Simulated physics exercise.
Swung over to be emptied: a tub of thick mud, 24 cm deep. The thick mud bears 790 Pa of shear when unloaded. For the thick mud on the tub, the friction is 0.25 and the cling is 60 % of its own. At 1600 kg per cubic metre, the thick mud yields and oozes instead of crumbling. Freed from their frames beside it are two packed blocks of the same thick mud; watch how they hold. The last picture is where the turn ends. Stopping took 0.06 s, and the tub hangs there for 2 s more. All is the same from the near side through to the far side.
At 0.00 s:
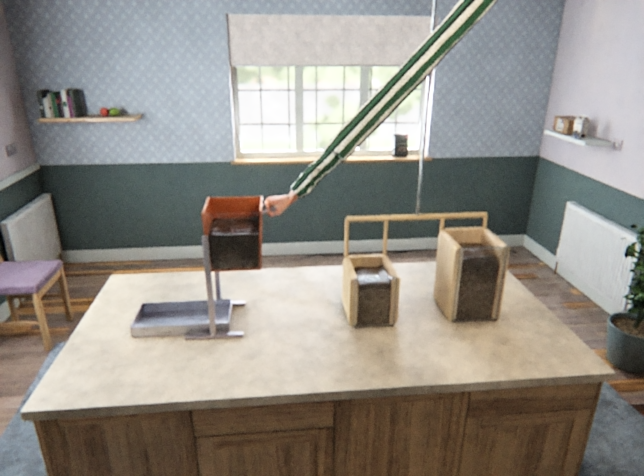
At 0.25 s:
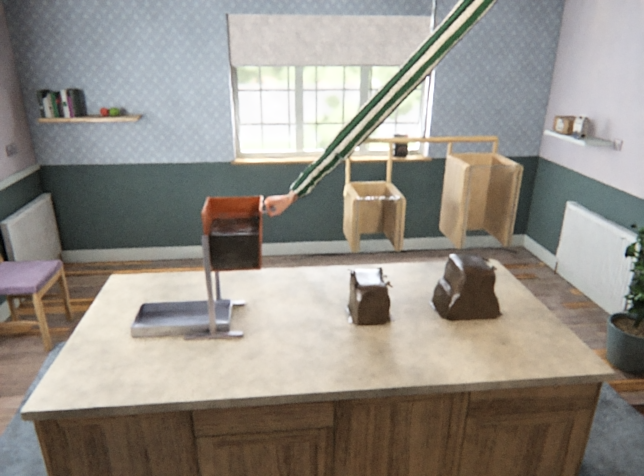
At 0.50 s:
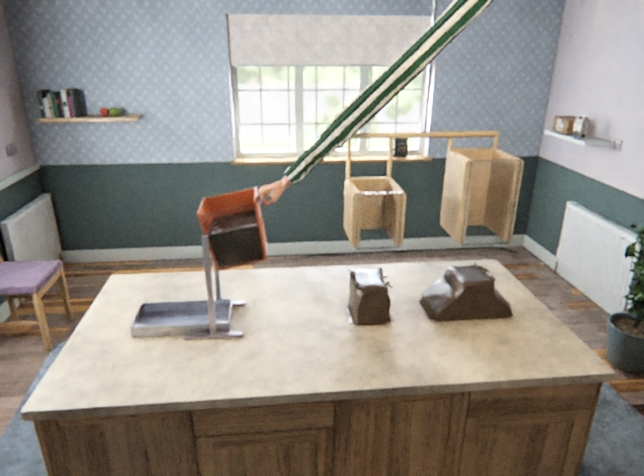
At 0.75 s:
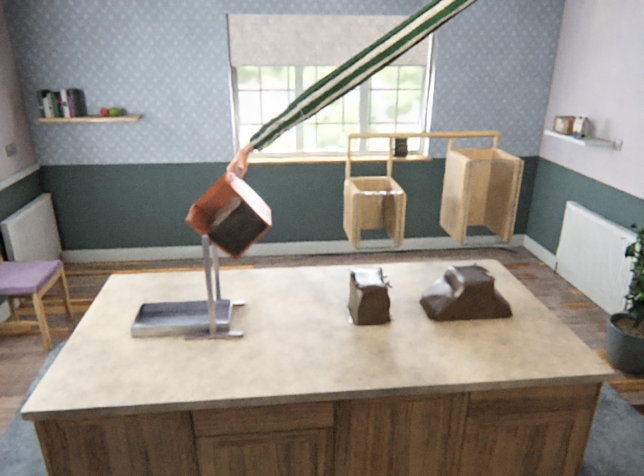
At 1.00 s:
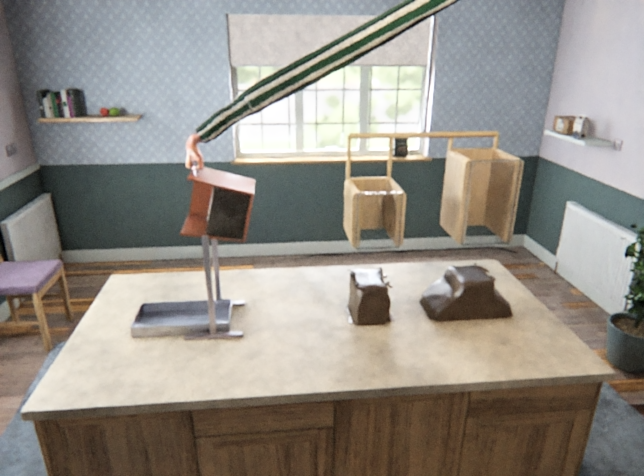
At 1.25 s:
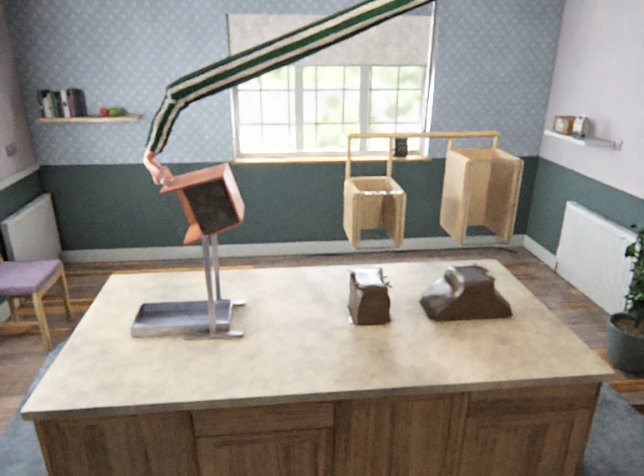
Striped-sleeved arm gripping a red tub of mud as wooden boxes lift off two blocks, the right one slumping, then turning the tub leftward.
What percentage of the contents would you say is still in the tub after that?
I would say about 0 %.
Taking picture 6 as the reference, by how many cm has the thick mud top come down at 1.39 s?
I reckon it's close to 4 cm.
After 1.39 s, the tub is at 107 degrees and holds 100 %.
After 1.56 s, the tub is at 107 degrees and holds 68 %.
After 1.73 s, the tub is at 107 degrees and holds 27 %.
After 1.90 s, the tub is at 107 degrees and holds 0 %.
After 3.25 s, the tub is at 107 degrees and holds 0 %.
